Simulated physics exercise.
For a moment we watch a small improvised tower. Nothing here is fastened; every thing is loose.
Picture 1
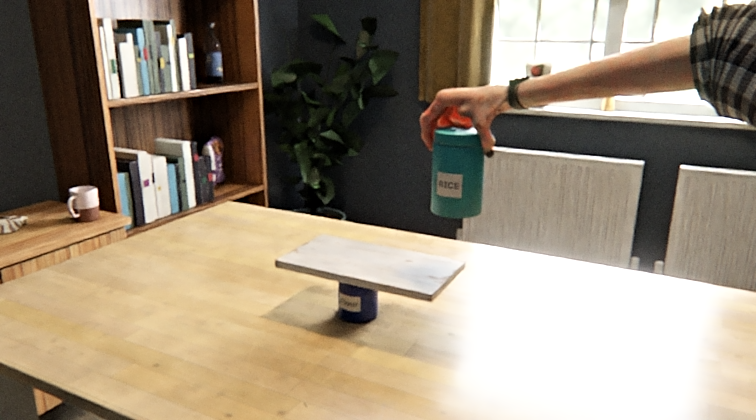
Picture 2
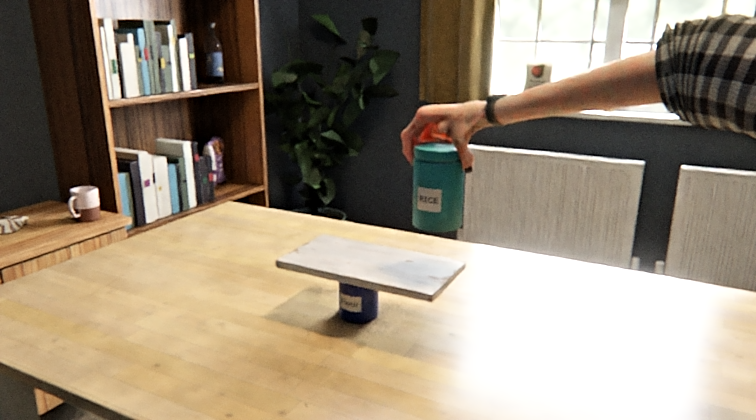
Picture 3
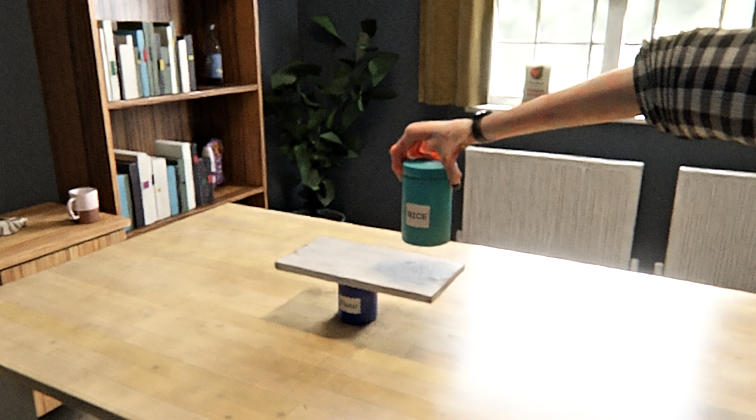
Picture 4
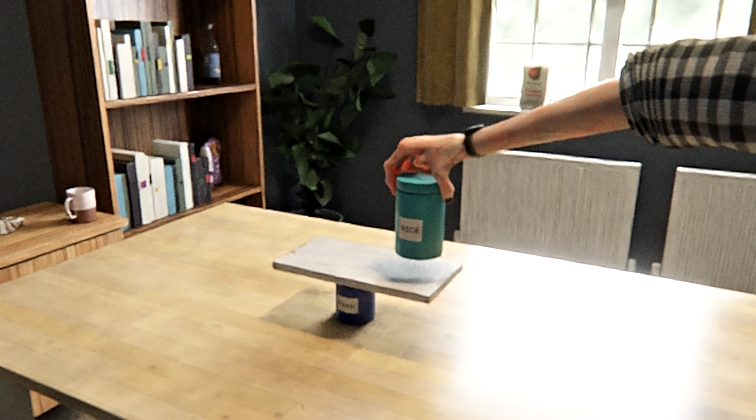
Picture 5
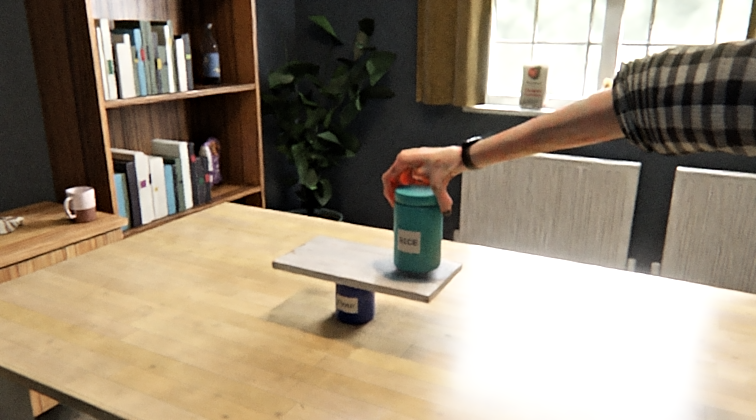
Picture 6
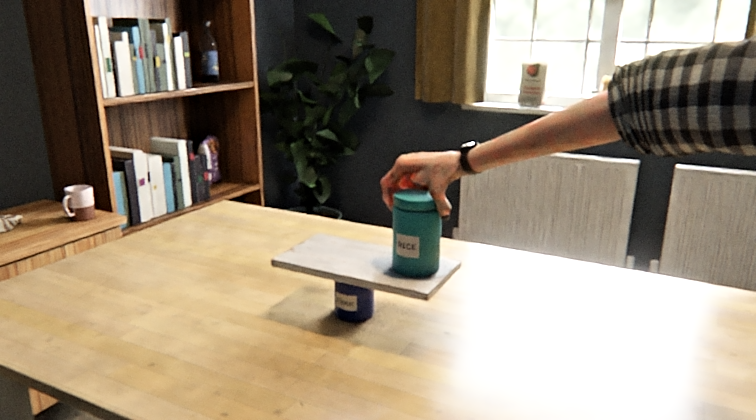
In a room with a bookshelf and radiators, a hand lowers a turquoise jar down and leftward onto the right side of a pale board resting on a small blue jar on a wooden table, and keeps hold of it.
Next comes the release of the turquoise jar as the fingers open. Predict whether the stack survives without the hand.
It falls down.
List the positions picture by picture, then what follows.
In the first frame, coming down; turquoise jar (458, 171); white board (370, 264).
In the second frame, coming down; turquoise jar (438, 186); white board (371, 264).
In the third frame, coming down; turquoise jar (427, 202); white board (370, 266).
In the fourth frame, coming down; turquoise jar (420, 215); white board (367, 266).
In the fifth frame, coming down; turquoise jar (418, 227); white board (367, 266).
In the sixth frame, in place under the hand; turquoise jar (417, 231); white board (366, 263).
Then, 0.30 s past the last view, turquoise jar now fallen; white board rocked 38° from its first pose.
Then, 0.50 s past the last view, white board rocked 33° from its first pose.
Then, 0.60 s past the last view, white board rocked 26° from its first pose.
Then, 0.80 s past the last view, white board now fallen.
Finally, fallen, white board and turquoise jar; blue jar still in place. The stack comes apart.
